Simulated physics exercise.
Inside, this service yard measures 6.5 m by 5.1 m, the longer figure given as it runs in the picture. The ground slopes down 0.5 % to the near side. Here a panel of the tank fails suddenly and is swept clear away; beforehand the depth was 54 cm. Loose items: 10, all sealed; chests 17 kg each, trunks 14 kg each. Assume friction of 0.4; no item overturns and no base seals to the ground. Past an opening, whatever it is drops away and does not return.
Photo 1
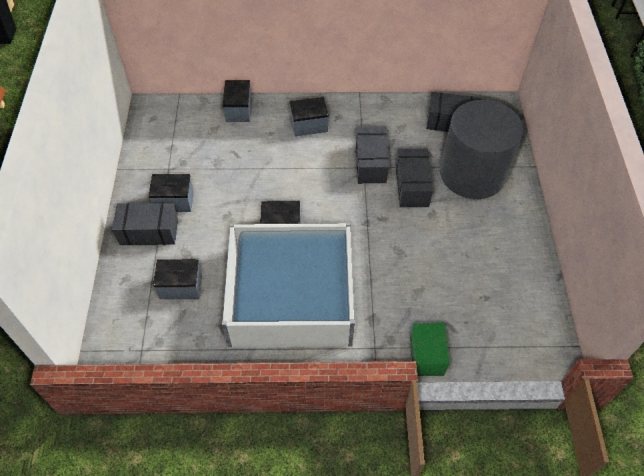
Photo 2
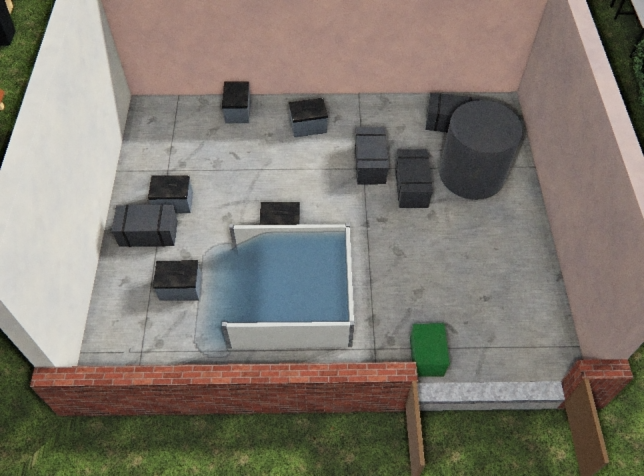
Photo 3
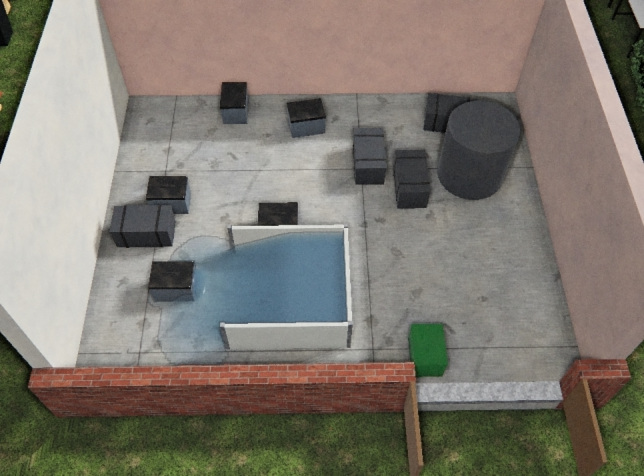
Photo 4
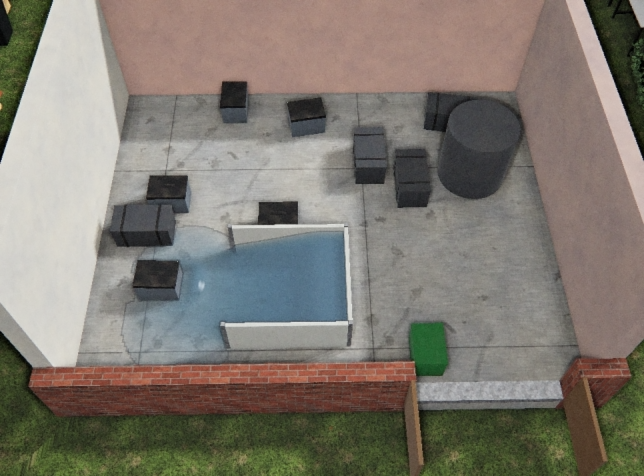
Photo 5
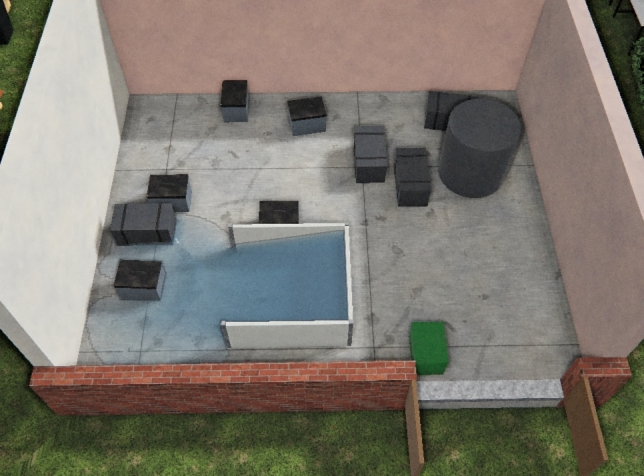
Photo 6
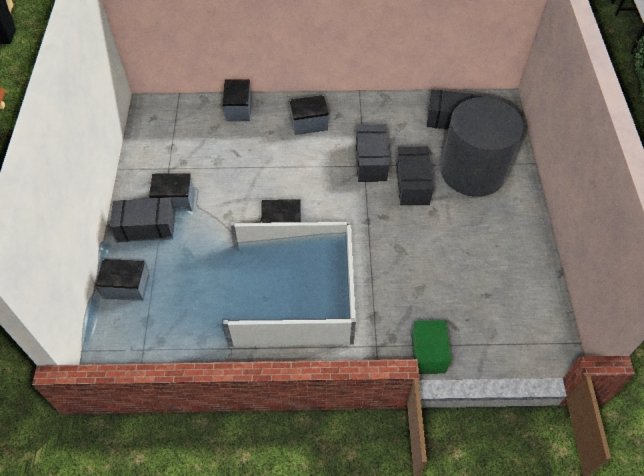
The clip shows a walled yard with a white-sided tank of water whose left side disappears, letting water spread left across the concrete and push a dark-topped box toward the white wall, while the green chest stays put.
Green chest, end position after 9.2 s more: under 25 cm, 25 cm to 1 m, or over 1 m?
25 cm to 1 m.
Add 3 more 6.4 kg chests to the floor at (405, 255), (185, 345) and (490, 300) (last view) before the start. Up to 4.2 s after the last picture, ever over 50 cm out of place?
Taking them in the order given: Falls short, exceeds it and falls short.
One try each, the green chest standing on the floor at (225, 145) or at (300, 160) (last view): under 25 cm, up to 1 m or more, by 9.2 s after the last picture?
Results, in order: Displaced moderately, then essentially stationary.
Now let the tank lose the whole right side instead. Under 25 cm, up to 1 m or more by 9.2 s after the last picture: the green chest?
Outcome for the green chest: It is borne far off.
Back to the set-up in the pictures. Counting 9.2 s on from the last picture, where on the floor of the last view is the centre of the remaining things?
Averaged position, last view: Near pixel (346, 169).
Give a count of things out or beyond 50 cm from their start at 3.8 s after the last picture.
By then the count is 5.
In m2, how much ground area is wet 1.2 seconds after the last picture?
Wet area: Approx. 9.0 m2.
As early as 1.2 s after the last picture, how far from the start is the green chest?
Displacement near 0 cm.
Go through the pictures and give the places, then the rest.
In the first picture, the green chest at (431, 343), on the bottom; water covers 2.1 m2; 0 of 10 have shifted.
In the second picture, the green chest at (431, 344) rests on the ground; water covers 2.9 m2; 0 of 10 have shifted.
In the third picture, the green chest at (429, 344) rests on the ground; 3.7 m2 under water; 0 of 10 have shifted.
In the fourth picture, the green chest at (430, 343) rests on the ground; water covers 4.7 m2; 1 of 10 have shifted.
In the fifth picture, the green chest at (430, 342) rests on the ground; 5.8 m2 under water; 1 of 10 have shifted.
In the sixth picture, the green chest at (433, 341) rests on the ground; 6.5 m2 under water; 2 of 10 have shifted.
Then, 1.2 s after the last picture the green chest is near (433, 341), 0.0 m from its start, aground; 0 of 10 are out; 2 afloat.
Then, 3.8 s after the last picture the green chest is near (475, 334), 0.5 m from its start, aground; 0 of 10 are out; 1 afloat.
Then, 6.2 s after the last picture the green chest is near (483, 331), 0.6 m from its start, aground; 0 of 10 are out; 1 afloat.
Then, 9.2 s after the last picture the green chest is near (483, 331), 0.6 m from its start, aground; 0 of 10 are out; 0 afloat.
